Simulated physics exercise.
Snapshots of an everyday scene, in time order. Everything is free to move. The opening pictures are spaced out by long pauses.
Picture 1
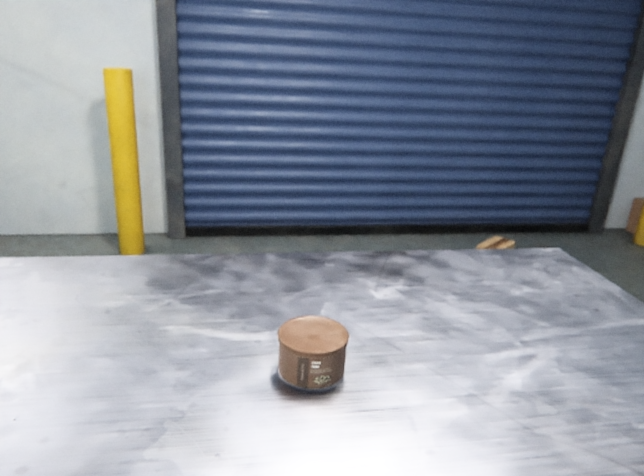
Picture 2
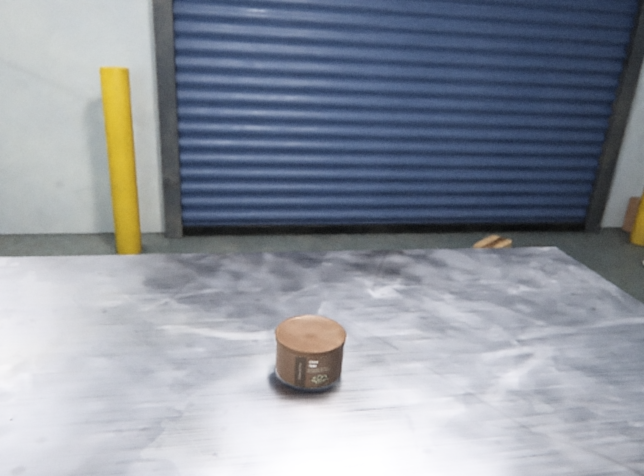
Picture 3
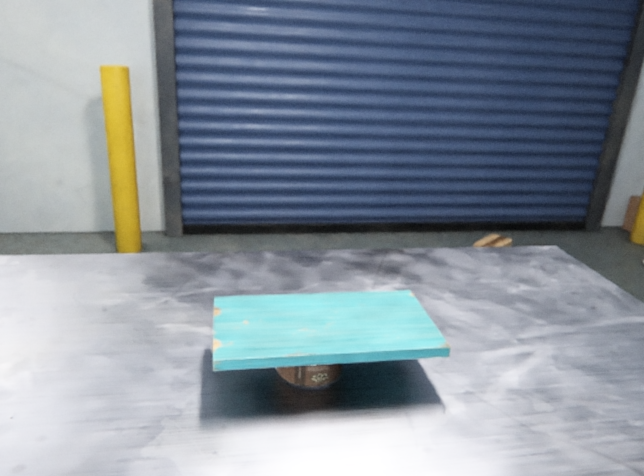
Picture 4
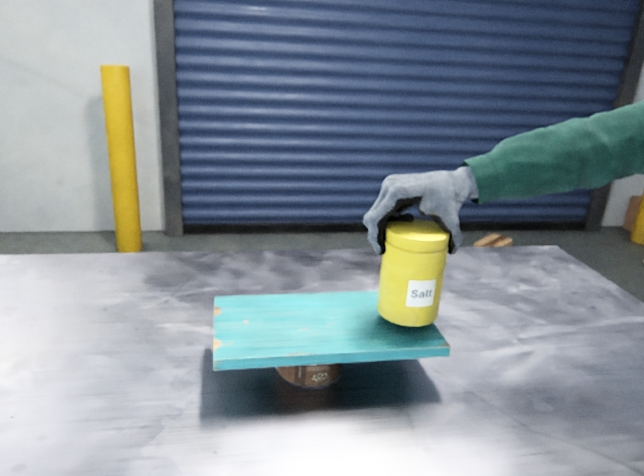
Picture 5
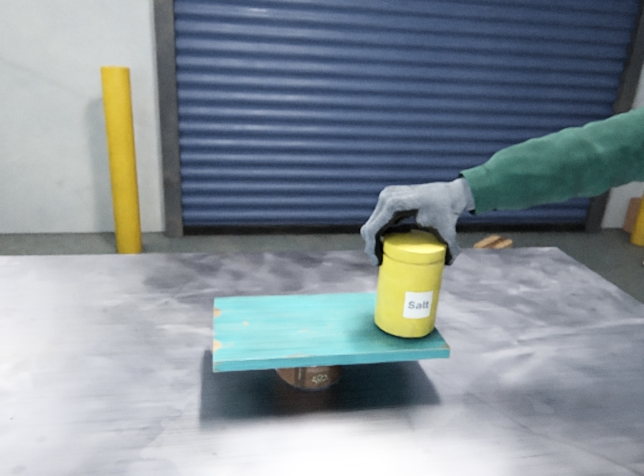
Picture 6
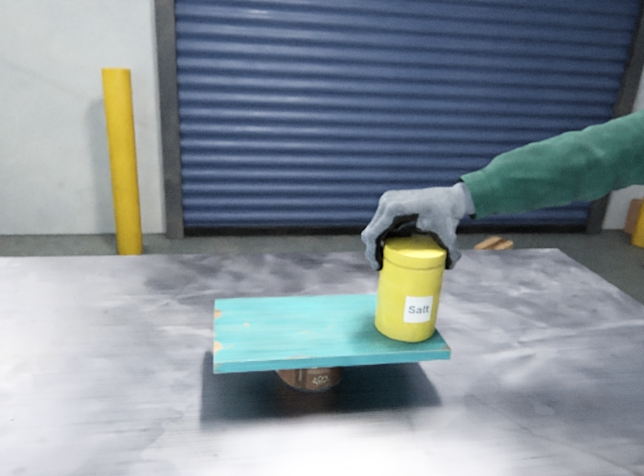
A squat brown tub sits alone on a smeared grey-white tabletop, seen from slightly above by a nearly still camera, with a blue roller shutter and a yellow post at left behind. A turquoise board then appears lying across the tub, its ends overhanging. From the right, a grey-gloved hand in a green sleeve lowers a yellow jar labelled Salt onto the board's right end and keeps holding it.
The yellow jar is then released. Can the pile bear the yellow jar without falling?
Honestly, the whole thing doesn't stay intact in the end.
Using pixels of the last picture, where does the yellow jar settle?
End position in the final view: Approximately (529, 398).
Then, 0.50 s on from there, yellow jar now fallen; turquoise board turned 31° from how it was put.
Then, 1.00 s on from there, things are still on the move.
In the end, fallen, yellow jar; the other 2 unmoved. At the end, from the last picture's camera, yellow jar near (529, 398). The stack loses its balance.
